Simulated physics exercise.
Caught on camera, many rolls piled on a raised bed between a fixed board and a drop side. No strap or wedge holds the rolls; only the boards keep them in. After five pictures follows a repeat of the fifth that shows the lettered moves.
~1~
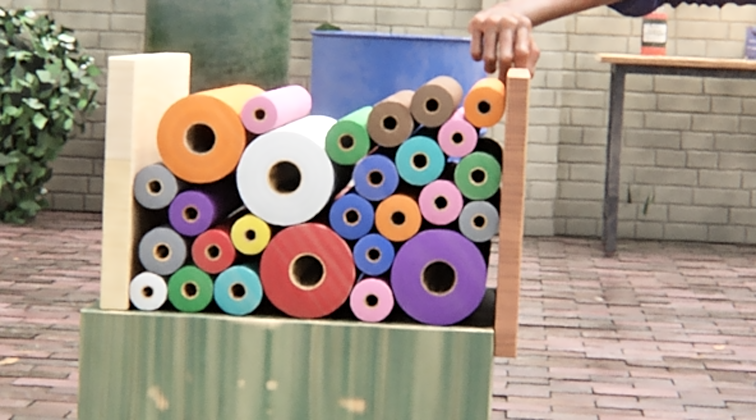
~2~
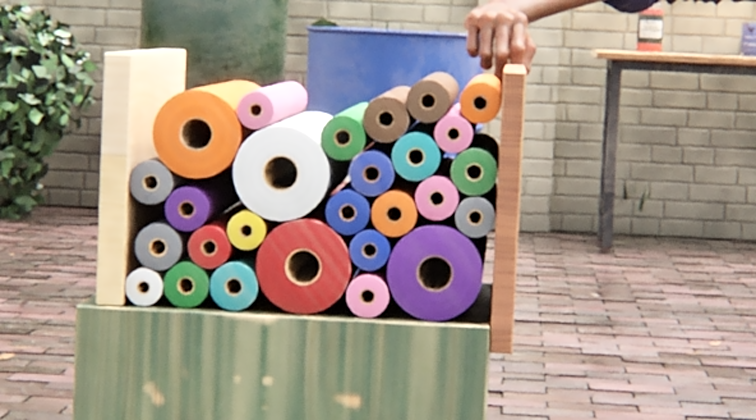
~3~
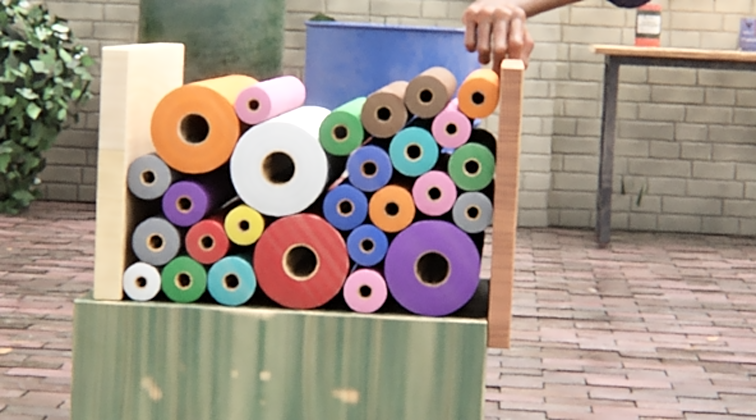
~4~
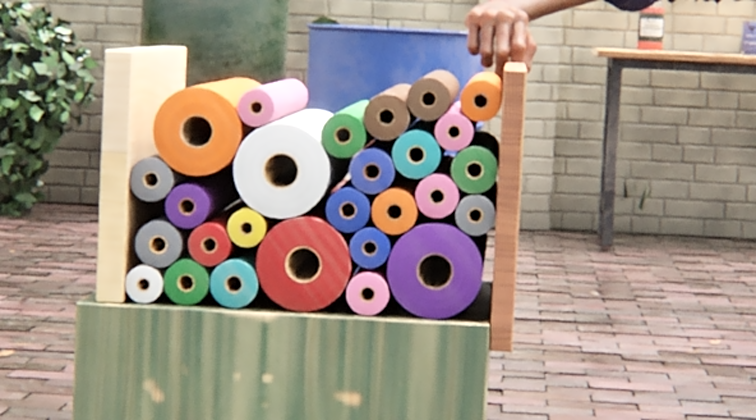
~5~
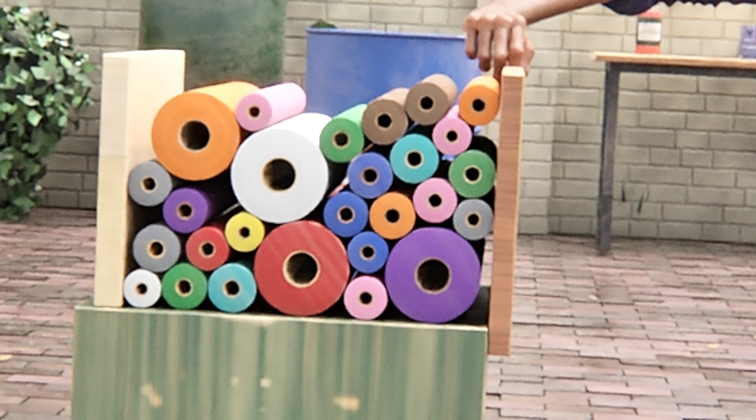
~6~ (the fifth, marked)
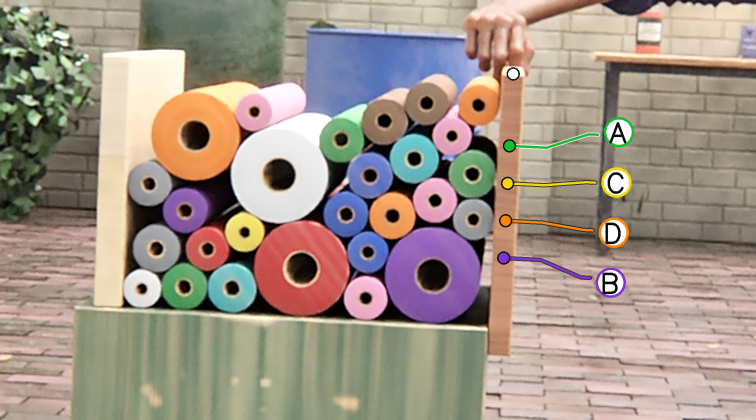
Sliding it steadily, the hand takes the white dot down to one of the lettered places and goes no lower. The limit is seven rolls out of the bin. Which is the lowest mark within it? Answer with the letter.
Mark D is as low as it can go.
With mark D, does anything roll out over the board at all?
Yes, at D.
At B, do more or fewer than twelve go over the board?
At B, fewer than twelve.
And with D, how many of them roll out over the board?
At D the number is four.
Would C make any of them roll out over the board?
Yes, at C.
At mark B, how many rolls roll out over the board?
The count is eight.
On the marked copy, A at (509, 146); B at (503, 258); C at (507, 184); D at (505, 221); the white dot at (513, 74).
Following D. Soon after the start, top of the board (498, 148).
Later, top of the board (494, 220).
In the end, top of the board (494, 220), about four out over the board.
As for the rest, A none out over the board; B eight out over the board; C one out over the board.
